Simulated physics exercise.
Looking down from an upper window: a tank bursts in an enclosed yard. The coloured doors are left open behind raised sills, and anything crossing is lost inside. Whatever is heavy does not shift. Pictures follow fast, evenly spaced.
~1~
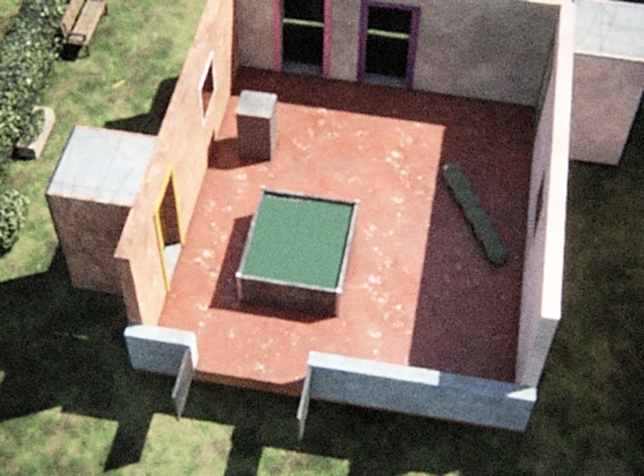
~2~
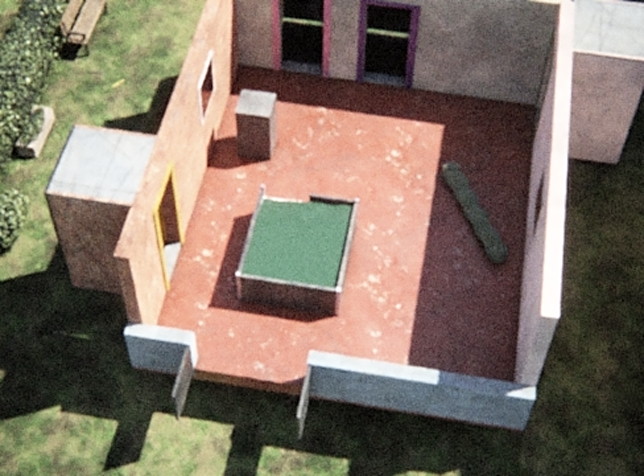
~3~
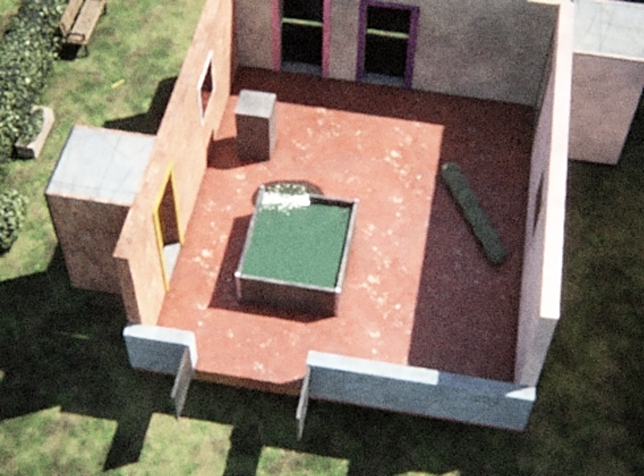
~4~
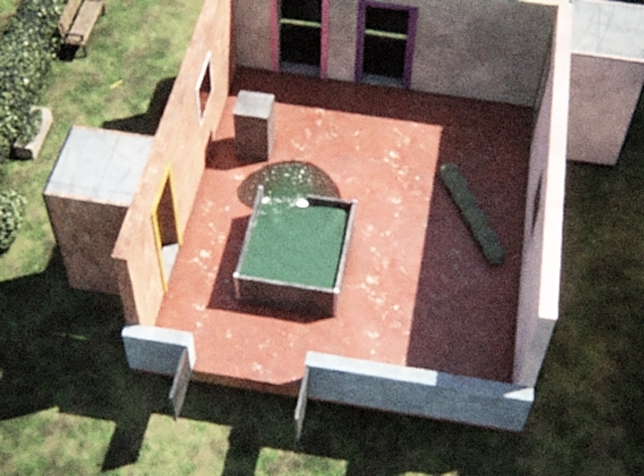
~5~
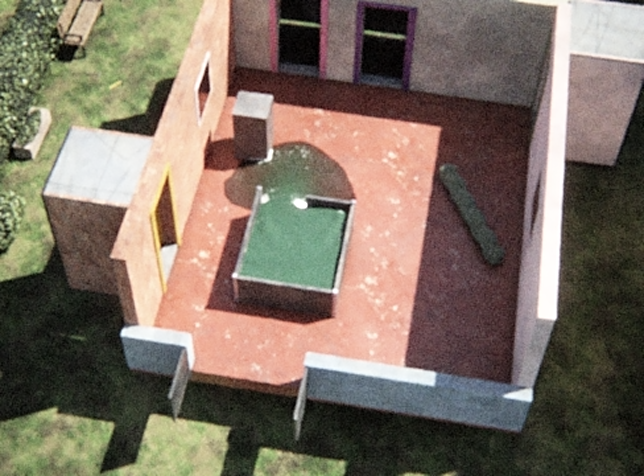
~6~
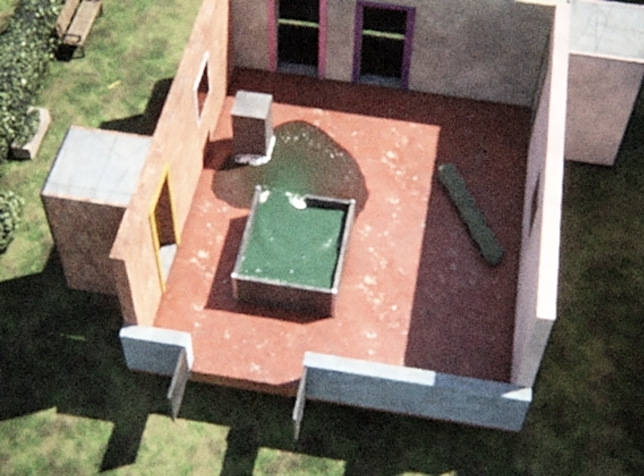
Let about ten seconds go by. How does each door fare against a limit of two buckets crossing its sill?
Pink door: Over two buckets, yellow door: At most two buckets, purple door: Over two buckets, green door: Over two buckets.
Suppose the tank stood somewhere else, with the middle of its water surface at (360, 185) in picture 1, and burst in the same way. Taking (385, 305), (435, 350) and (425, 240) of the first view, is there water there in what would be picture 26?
The first spot ends up left untouched, the second left untouched and the third left untouched.
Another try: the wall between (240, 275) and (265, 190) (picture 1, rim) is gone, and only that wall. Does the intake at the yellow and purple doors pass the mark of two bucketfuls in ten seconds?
In brief, the yellow door goes past the mark; the purple door stops short.
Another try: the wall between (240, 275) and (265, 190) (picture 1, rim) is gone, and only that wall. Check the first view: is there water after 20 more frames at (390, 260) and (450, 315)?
In the order asked: Unwetted, then unwetted.
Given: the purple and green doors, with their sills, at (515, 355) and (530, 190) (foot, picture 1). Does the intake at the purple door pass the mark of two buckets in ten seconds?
Note: Purple does not reach the limit.
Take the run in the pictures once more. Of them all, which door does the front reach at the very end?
The green one.
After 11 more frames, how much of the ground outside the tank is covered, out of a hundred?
Estimated share: Around 35 %.
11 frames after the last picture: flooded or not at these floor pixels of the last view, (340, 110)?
That spot would be soaked.
A moment on, water covers 25 % of the floor; the pink door under two buckets in, the yellow door not reached, the purple door not reached, the green door not reached.
Next, water covers 35 % of the floor; the pink door over two buckets in, the yellow door not reached, the purple door under two buckets in, the green door not reached.
Then, water covers 45 % of the floor; the pink door far over two buckets in, the yellow door wet at the sill, nothing in, the purple door over two buckets in, the green door not reached.
Later, water covers 55 % of the floor; the pink door far over two buckets in, the yellow door wet at the sill, nothing in, the purple door far over two buckets in, the green door over two buckets in.
In the end, water covers 70 % of the floor; the pink door far over two buckets in, the yellow door wet at the sill, nothing in, the purple door far over two buckets in, the green door far over two buckets in.
